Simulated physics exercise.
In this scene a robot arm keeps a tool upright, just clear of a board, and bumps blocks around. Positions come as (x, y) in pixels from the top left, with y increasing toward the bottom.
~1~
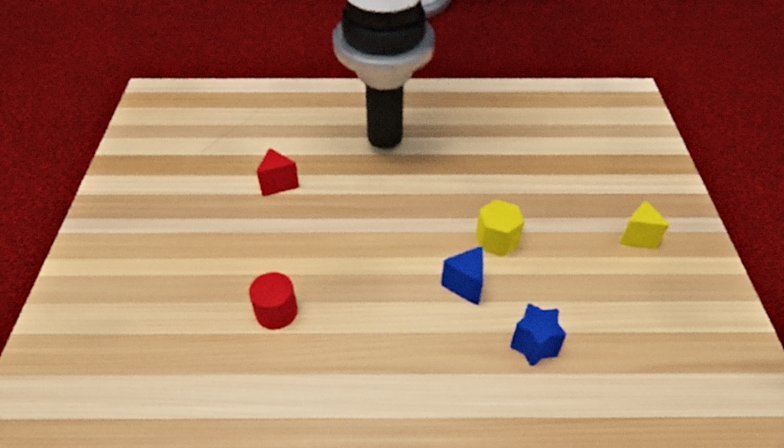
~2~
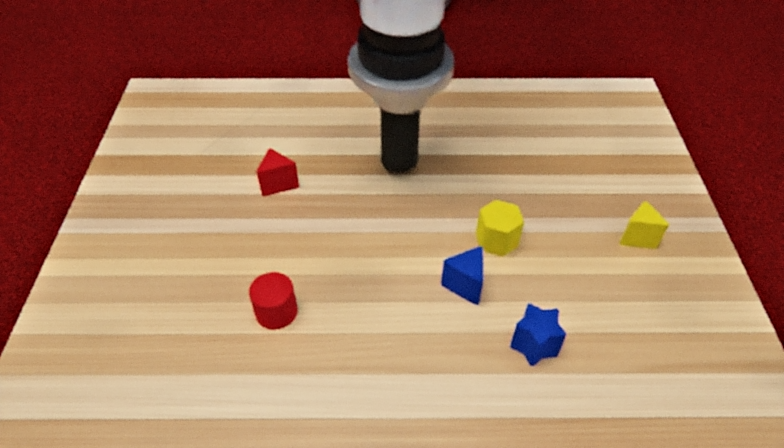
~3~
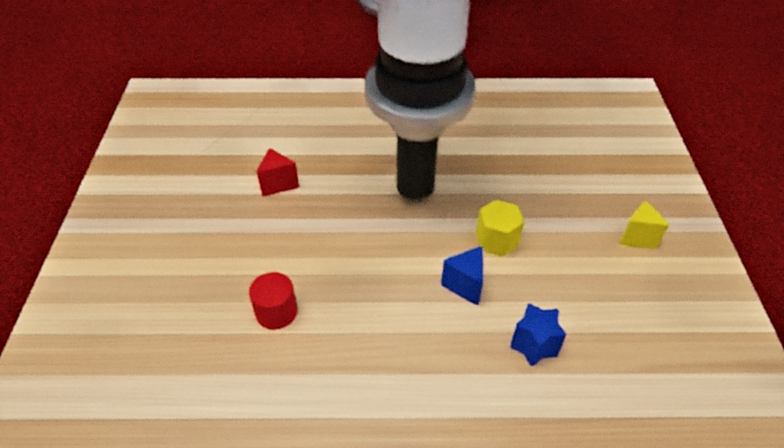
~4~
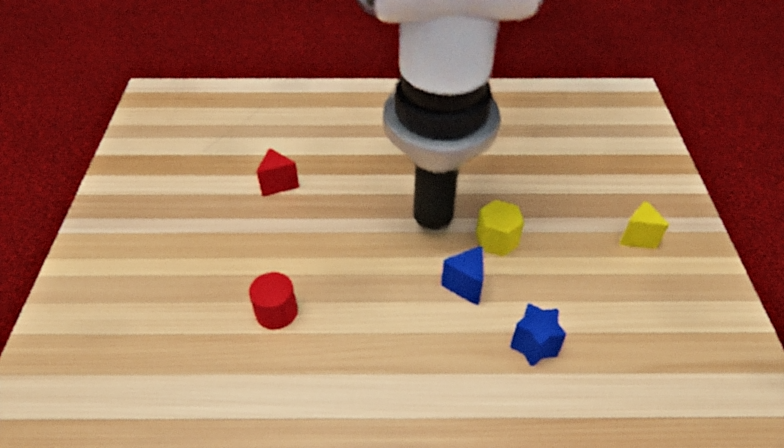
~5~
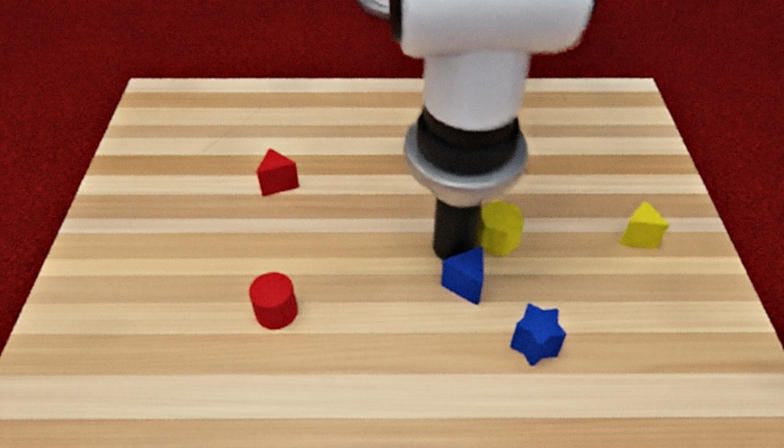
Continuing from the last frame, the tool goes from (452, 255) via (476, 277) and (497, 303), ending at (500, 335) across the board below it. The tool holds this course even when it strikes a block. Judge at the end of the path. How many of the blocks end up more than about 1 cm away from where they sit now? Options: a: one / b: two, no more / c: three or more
Answer: A.
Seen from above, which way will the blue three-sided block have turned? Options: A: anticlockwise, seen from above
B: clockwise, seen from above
B - clockwise, seen from above.
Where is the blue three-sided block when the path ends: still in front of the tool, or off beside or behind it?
I think the tool keeps pushing the blue three-sided block along right to the end.
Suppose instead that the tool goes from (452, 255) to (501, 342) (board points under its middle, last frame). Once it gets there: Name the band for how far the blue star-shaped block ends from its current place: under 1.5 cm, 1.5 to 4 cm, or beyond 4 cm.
It travels less than 1.5 cm.
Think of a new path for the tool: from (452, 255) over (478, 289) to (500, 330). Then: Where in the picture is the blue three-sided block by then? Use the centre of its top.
Answer: (497, 340).
What follows on the original path. Halfway along, tool (489, 282); blue three-sided block (485, 296), turned 45° clockwise.
At the end, tool (502, 327); blue three-sided block (477, 335), turned 80° clockwise; yellow hexagonal block unmoved; blue star-shaped block (547, 328).
